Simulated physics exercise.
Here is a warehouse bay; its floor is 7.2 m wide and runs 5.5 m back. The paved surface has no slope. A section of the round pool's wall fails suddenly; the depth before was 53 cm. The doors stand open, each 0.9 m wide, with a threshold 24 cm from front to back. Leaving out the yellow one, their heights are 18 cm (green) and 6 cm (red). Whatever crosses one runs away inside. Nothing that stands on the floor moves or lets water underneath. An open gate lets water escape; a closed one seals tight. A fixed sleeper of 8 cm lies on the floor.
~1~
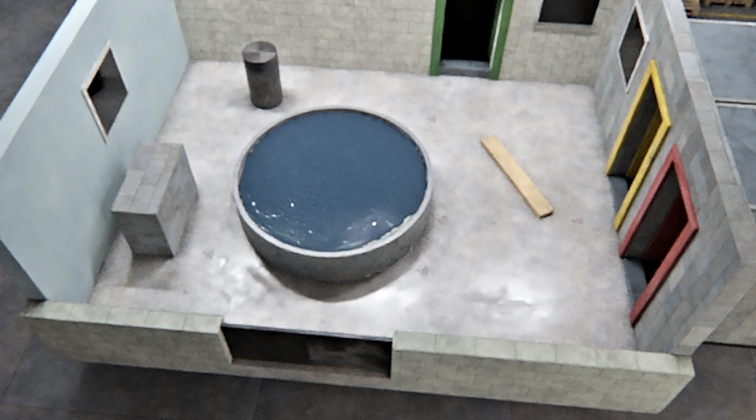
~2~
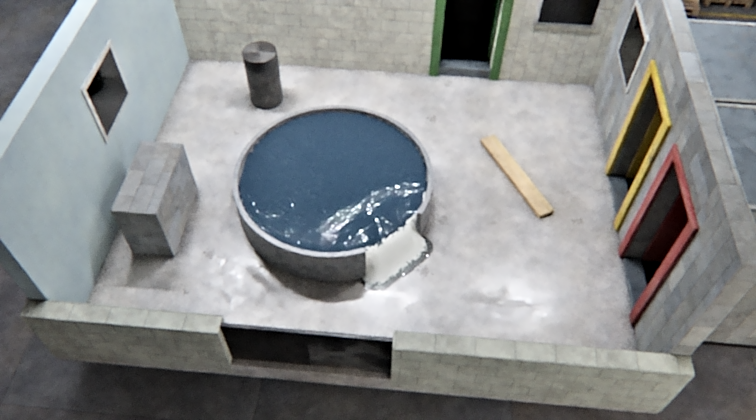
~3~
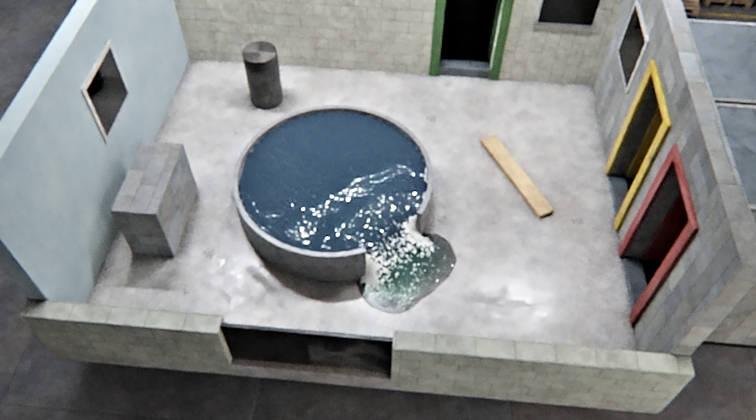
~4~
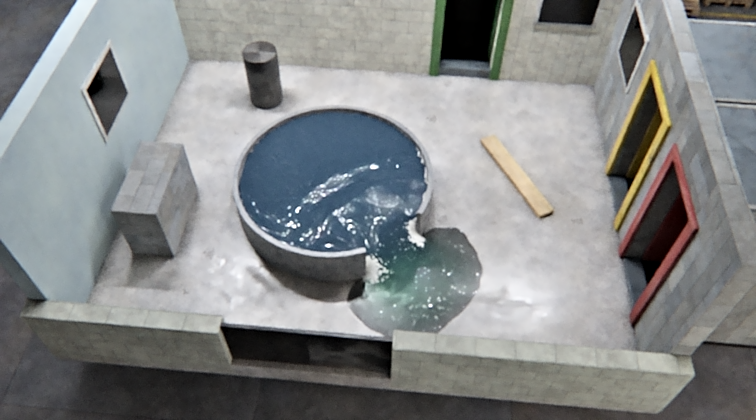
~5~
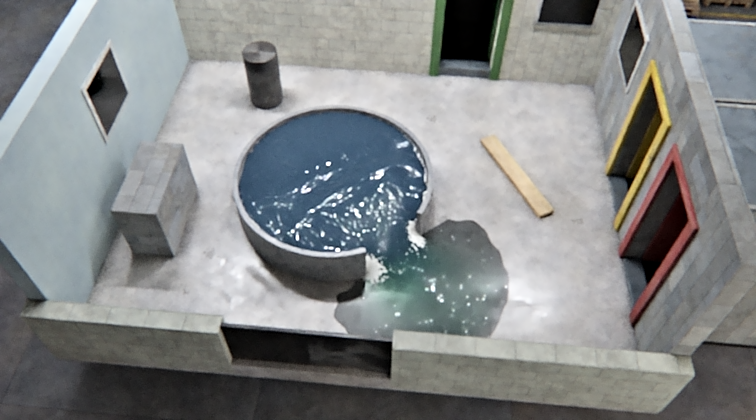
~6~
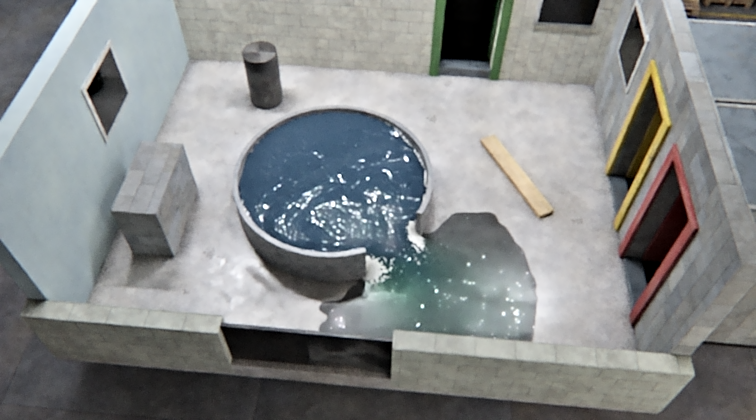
Dark blue water lies still in a round pool inside a roofless, walled bay, then bursts through a gap at the pool's lower right rim in a white, foaming gush. It spreads over the pale floor as a widening greenish sheet, reaching the front wall and extending rightward, while the pool's surface ripples and glints.
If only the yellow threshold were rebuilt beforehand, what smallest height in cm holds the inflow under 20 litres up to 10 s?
Some 6.5 cm above the ground.
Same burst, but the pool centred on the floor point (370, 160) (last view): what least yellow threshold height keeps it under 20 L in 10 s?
Then roughly 6.5 cm.
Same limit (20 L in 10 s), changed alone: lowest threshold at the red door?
Roughly 18 cm at red.
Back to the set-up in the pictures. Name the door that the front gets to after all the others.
The green one.
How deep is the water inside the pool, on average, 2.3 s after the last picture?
Some 33 cm.
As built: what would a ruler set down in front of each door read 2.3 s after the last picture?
In cm: Yellow 7, green 0, red 19.
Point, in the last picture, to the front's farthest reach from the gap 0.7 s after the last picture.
Around (630, 382).
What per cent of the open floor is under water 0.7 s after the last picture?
Near 20 per cent is wet.
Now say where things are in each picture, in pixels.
The first frame shows the round pool at (334, 177) is whole and still, 53 cm deep; the yellow door at (634, 153) is dry.
In the second frame, the gap is at (394, 252), the front 0.3 m out at (381, 285); the back of the round pool holds 53 cm.
In the third frame, water pours out at (394, 253) and has run 0.7 m, to (401, 306); about 8 cm deep outside, 53 cm at the back.
In the fourth frame, the gap is at (394, 253), the front 1.1 m out at (427, 329); the back of the round pool holds 53 cm.
In the fifth frame, the front is at a hidden place, 1.6 m from the gap at (394, 253); 2.8 m2 of floor is wet, 53 cm left at the back.
In the sixth frame, the front is at a hidden place, 2.2 m from the gap at (394, 252); 3.8 m2 of floor is wet, 53 cm left at the back; the yellow door at (634, 153), 3.5 m from the gap, is still 1.9 m from the nearest water.
Then, 0.7 s after the last picture water covers 20 % of the floor, deepest (30 cm) near (425, 364); it has not reached the yellow door.
Then, 2.3 s after the last picture water covers 35 % of the floor, deepest (35 cm) near (628, 368); 7 cm at the yellow door, 0 litres in over its 5 cm threshold.
Then, 9.3 s after the last picture water covers 95 % of the floor, deepest (12 cm) near (542, 374); 8 cm at the yellow door, 39 litres in over its 5 cm threshold.
At the yellow door as built, the water peaked near 9 cm, 5.7 s after the last picture.
With a threshold of 5.5 cm, 32 litres would have come in within the 10 s; with 7.5 cm, 11 litres. So under 20 litres takes about 6.5 cm.
